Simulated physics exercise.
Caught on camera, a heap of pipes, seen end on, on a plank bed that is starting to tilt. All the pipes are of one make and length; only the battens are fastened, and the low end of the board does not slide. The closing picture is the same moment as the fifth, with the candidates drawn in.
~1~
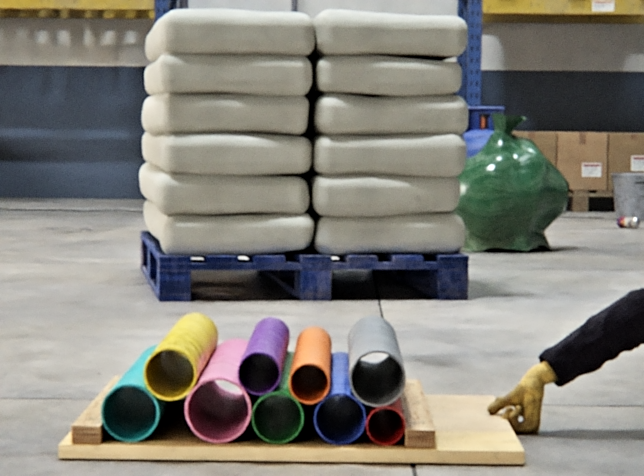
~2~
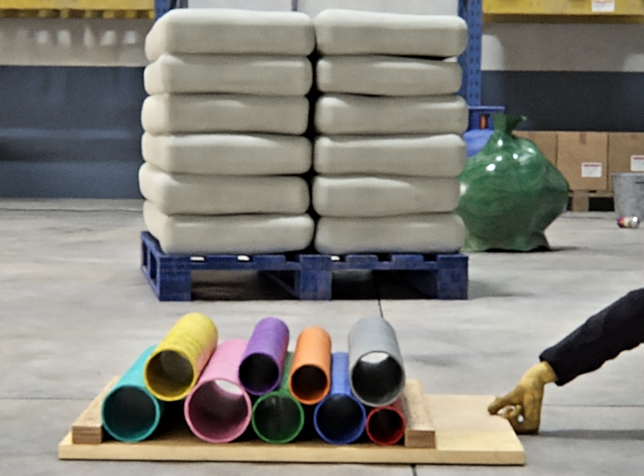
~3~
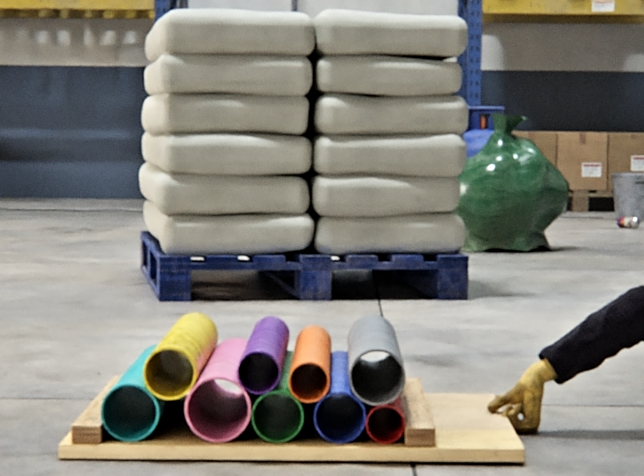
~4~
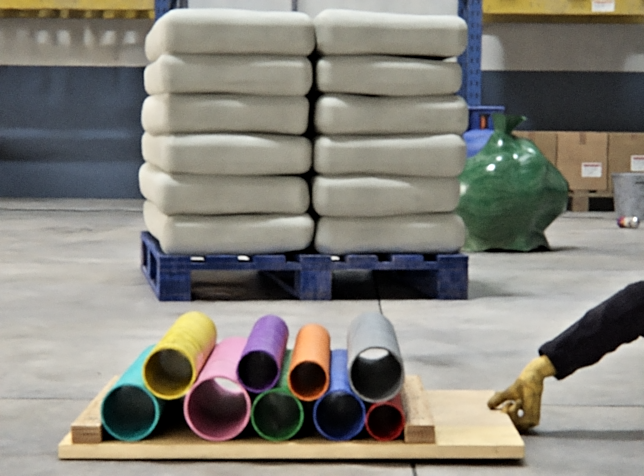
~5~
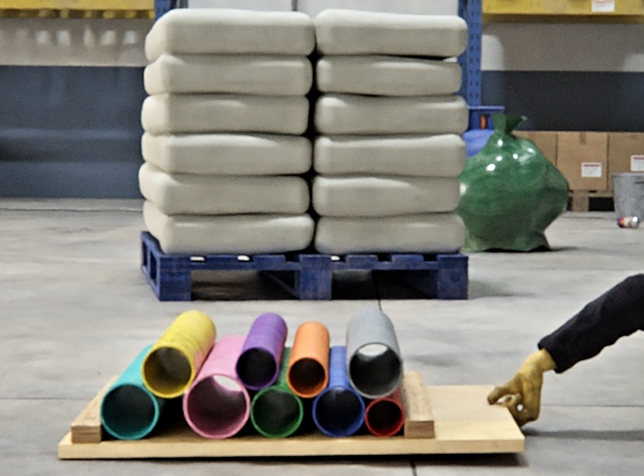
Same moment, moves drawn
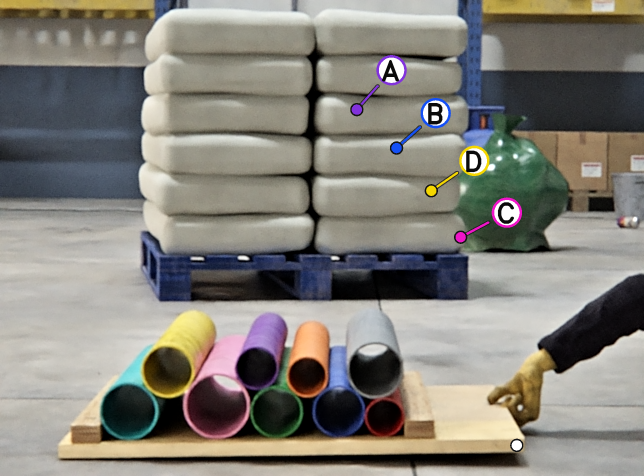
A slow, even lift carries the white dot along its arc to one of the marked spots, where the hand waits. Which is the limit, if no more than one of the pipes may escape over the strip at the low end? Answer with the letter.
No higher than D.
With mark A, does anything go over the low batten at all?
Yes.
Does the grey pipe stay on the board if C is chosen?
The grey pipe: Yes.
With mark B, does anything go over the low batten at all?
Yes, at B.
On the marked copy, A at (357, 110); B at (397, 148); C at (461, 237); D at (432, 191); the white dot at (517, 446).
With D. Early on, board at 20°.
Further on, board at 36°.
At the end, board at 36°, one over the low batten (yellow).
As for the rest, A four over the low batten (orange, grey, purple, yellow); B four over the low batten (orange, grey, purple, yellow); C one over the low batten (yellow).
